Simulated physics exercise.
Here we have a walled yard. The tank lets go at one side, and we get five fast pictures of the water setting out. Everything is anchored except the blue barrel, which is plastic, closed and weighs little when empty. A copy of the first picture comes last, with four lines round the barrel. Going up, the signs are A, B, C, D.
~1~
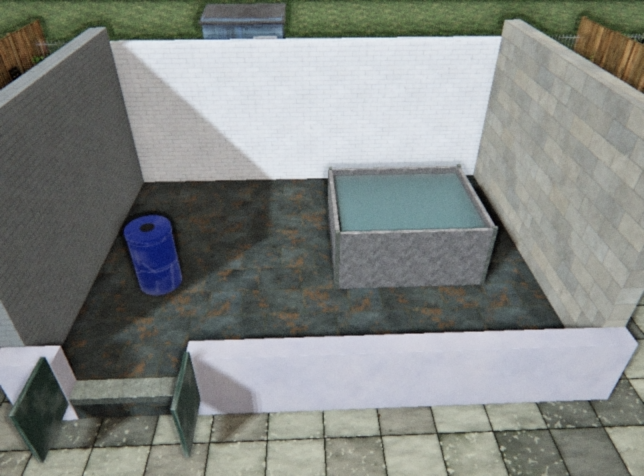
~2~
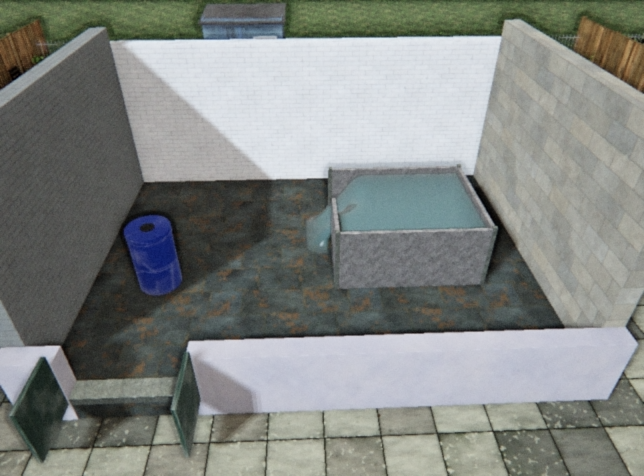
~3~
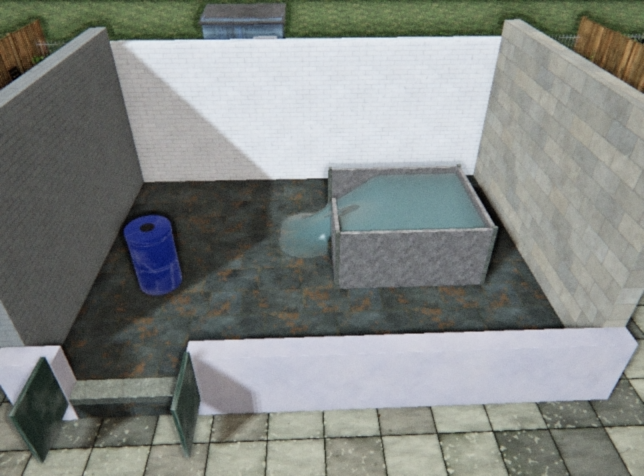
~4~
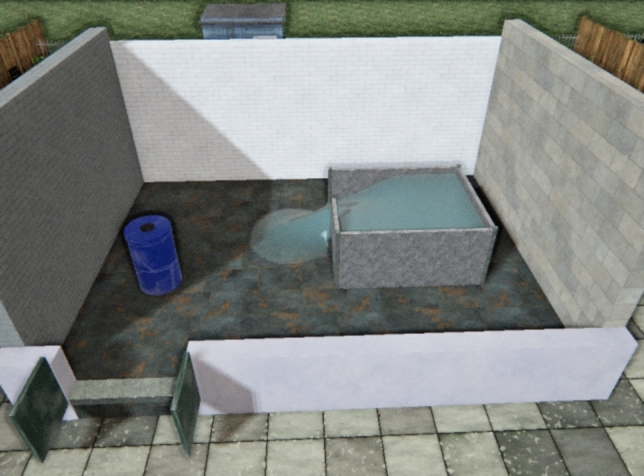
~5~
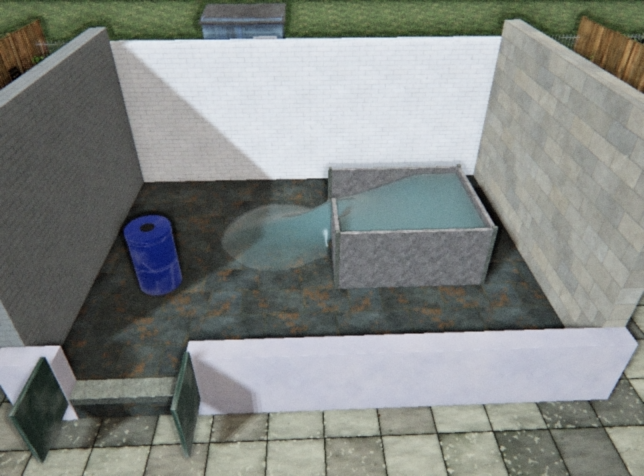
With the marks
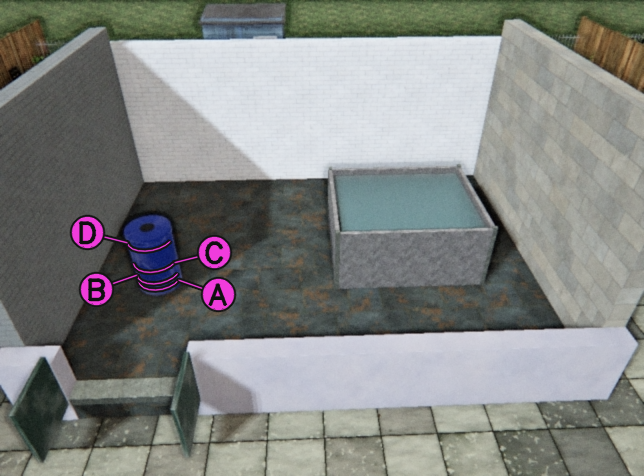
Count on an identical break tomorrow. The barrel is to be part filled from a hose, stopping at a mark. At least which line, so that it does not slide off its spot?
Choose C.
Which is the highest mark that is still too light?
Mark B.
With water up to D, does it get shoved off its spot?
No, that is safe.
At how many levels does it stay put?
Two of the four.
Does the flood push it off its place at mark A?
Yes, it does.
On the marked copy, A at (155, 290); B at (153, 283); C at (150, 272); D at (144, 251); from the bottom up A, B, C, D.
With A, it is washed out through the gate.
With B, it is pushed about its own width away.
With C, it does not move.
With D, it does not move.
